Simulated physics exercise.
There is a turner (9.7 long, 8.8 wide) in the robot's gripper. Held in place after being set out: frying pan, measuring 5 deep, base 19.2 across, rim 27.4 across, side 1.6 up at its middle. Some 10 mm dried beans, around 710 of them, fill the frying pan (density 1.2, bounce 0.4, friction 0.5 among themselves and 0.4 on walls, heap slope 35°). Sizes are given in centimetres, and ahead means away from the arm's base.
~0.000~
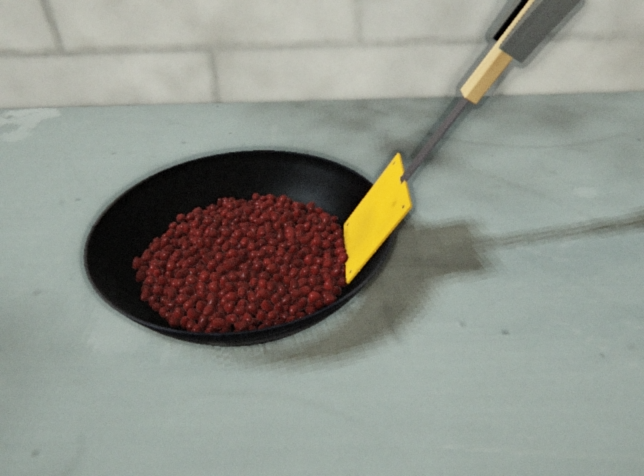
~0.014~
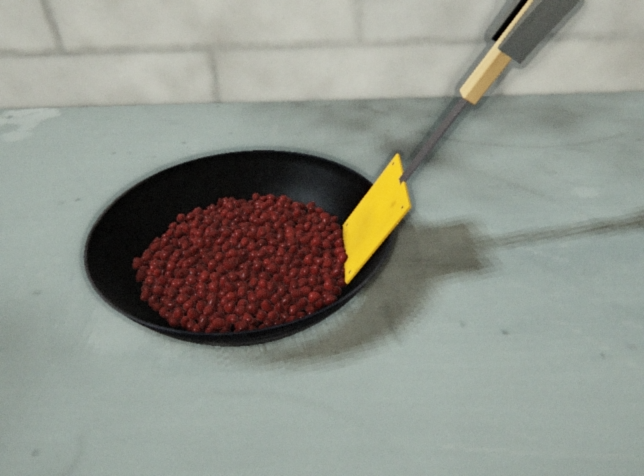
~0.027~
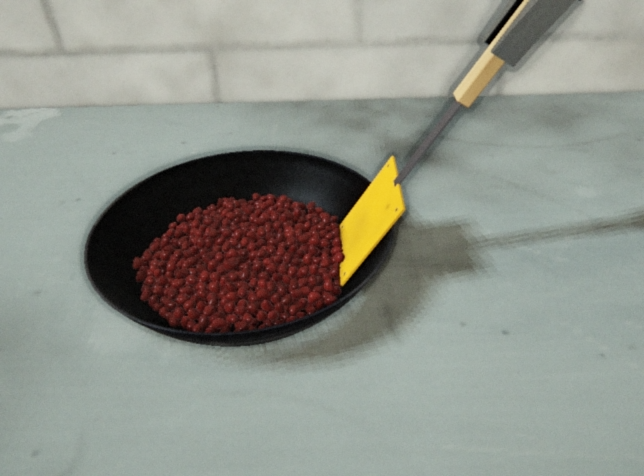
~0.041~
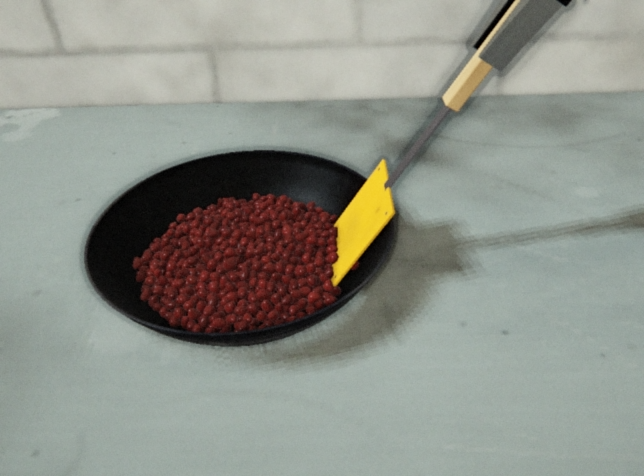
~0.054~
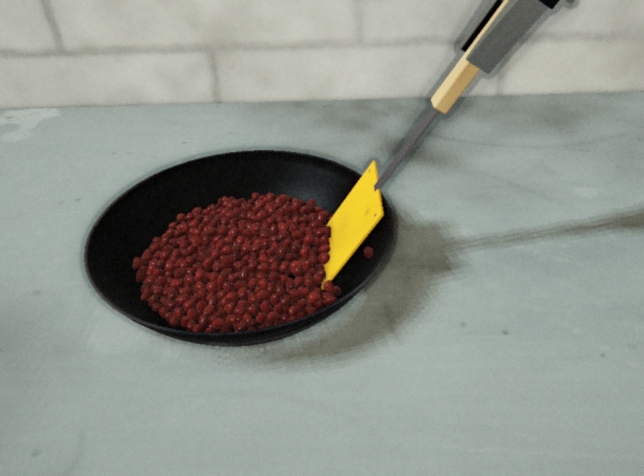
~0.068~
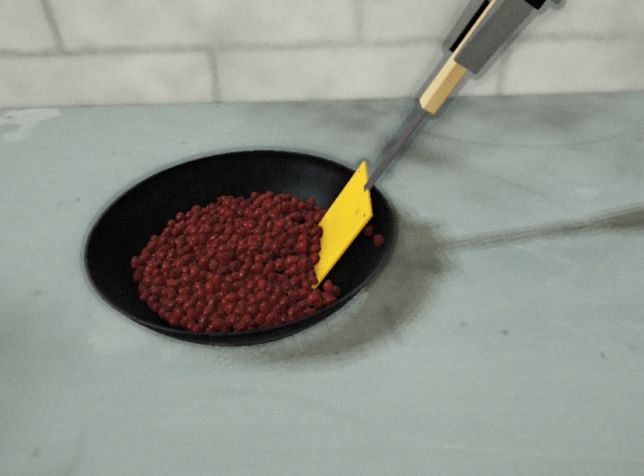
A robot arm pushes a yellow turner leftward into red beads in a black frying pan.
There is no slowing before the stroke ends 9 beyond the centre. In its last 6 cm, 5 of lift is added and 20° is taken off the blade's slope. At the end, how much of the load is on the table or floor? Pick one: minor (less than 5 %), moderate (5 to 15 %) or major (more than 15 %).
Moderate.
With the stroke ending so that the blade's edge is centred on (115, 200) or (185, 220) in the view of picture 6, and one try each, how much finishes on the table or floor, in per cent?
Estimates, in order: 25 % and 0 %.
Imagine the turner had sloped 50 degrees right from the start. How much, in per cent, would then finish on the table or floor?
Roughly 10 per cent.
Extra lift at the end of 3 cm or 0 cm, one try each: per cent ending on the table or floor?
5 and 5 %.
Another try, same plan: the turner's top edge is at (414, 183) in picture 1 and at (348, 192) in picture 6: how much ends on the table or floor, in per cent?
It comes to something like 25 %, give or take.
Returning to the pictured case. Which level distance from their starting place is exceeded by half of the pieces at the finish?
Distance: Around 4 cm.
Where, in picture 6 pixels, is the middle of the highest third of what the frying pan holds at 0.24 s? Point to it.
(160, 238).
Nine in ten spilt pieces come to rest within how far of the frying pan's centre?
Roughly 30 cm.
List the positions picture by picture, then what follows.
In the first frame, turner top edge at (405, 178), sloping 58°; upper third of the load around (246, 246), from x 140 to 345, top at y 195; 714 in the frying pan.
In the second frame, turner top edge at (404, 178), sloping 58°; upper third of the load around (246, 246), from x 140 to 345, top at y 195.
In the third frame, turner top edge at (398, 181), sloping 58°; upper third of the load around (247, 245), from x 140 to 340, top at y 195.
In the fourth frame, turner top edge at (389, 184), sloping 58°; upper third of the load around (254, 244), from x 140 to 355, top at y 195.
In the fifth frame, turner top edge at (378, 186), sloping 58°; upper third of the load around (256, 242), from x 140 to 370, top at y 195.
In the sixth frame, turner top edge at (368, 186), sloping 58°; upper third of the load around (251, 241), from x 135 to 380, top at y 195; 714 in the frying pan.
By 0.15 s, sloping 58°, highest piece 9 above the table; 713 in the frying pan, 1 on the blade or in flight.
By 0.24 s, sloping 52°, highest piece 7 above the table; 712 in the frying pan, 2 on the blade or in flight.
By 0.48 s, sloping 38°, highest piece 6 above the table; 641 in the frying pan, 66 on the table or floor, 7 on the blade or in flight.
By 1.53 s, sloping 38°, highest piece 6 above the table; 641 in the frying pan, 73 on the table or floor.
Final count, 641 in the frying pan, 73 on the table or floor. That is 10 % on the table or floor.
